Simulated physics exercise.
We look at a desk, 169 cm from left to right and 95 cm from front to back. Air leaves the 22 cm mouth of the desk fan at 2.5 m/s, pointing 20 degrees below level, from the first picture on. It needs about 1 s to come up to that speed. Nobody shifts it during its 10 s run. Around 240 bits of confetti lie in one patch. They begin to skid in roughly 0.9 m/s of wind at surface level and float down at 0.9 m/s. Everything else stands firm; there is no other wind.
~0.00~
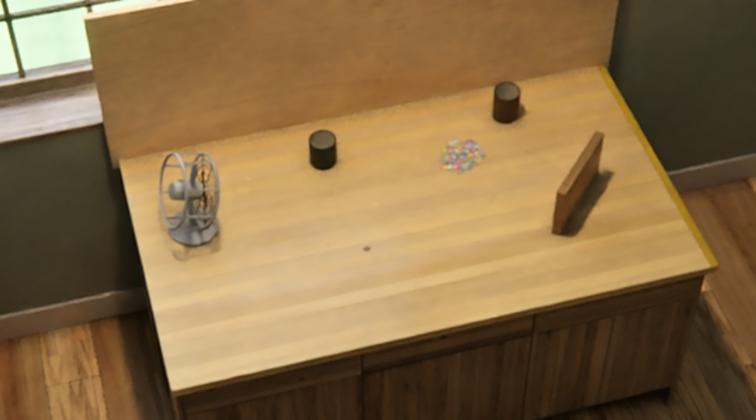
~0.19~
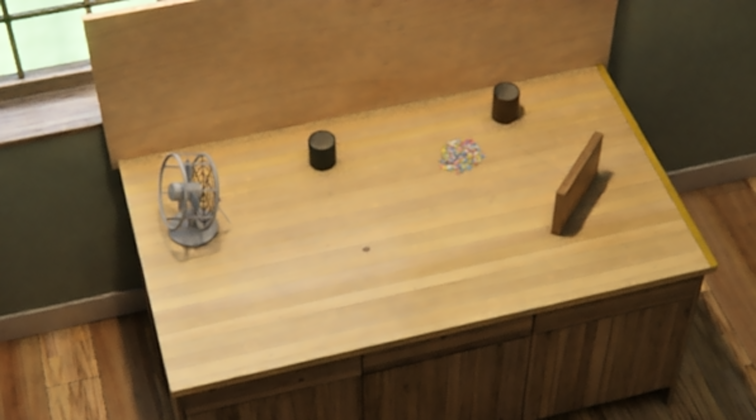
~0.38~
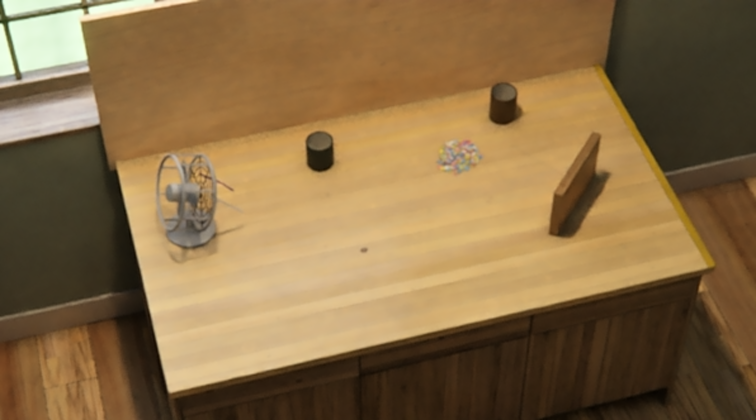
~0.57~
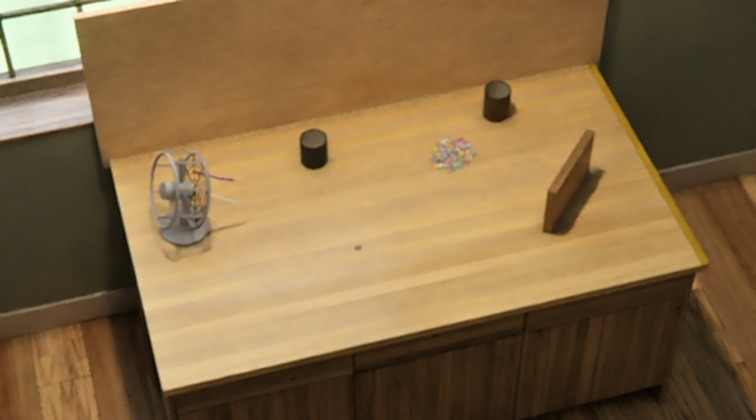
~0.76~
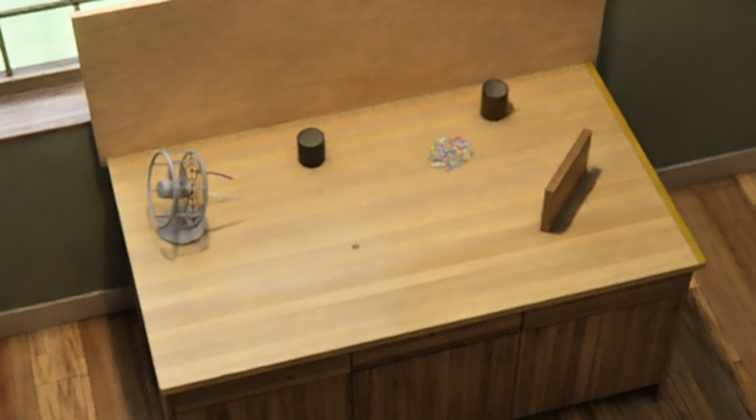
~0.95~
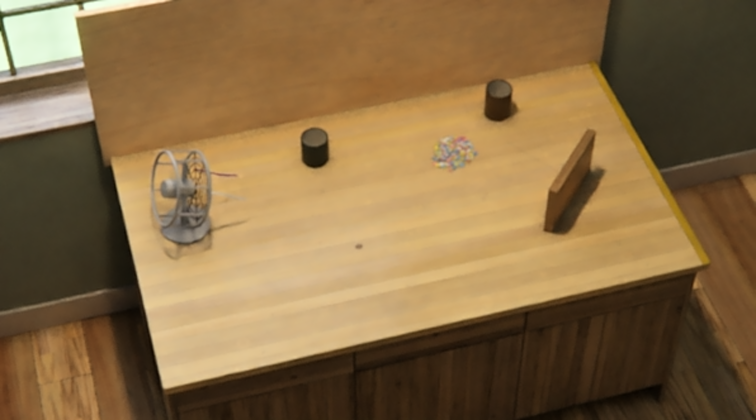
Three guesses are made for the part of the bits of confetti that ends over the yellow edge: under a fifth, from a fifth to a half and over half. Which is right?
Of the bits of confetti, above half end over the yellow edge.
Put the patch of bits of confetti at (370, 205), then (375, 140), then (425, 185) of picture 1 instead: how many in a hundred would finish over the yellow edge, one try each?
In turn about 40 %, 70 %, 90 %.
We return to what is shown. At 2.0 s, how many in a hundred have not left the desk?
Some 50 per cent.
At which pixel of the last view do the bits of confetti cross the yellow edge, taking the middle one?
Near (618, 101).
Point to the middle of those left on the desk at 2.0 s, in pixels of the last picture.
Around (565, 96).
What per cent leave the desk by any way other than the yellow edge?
Near 0 %.
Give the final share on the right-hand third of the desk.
About 5 %.
After 2.0 s, 53 % are over the yellow edge; the middle of those still in play is near (571, 96); 2 % have settled or left.
After 3.2 s, 75 % are over the yellow edge; the middle of those still in play is near (583, 95); 72 % have settled or left.
After 5.5 s, 87 % are over the yellow edge; 88 % have settled or left.
After 10.0 s, at the end, 94 % are over the yellow edge.
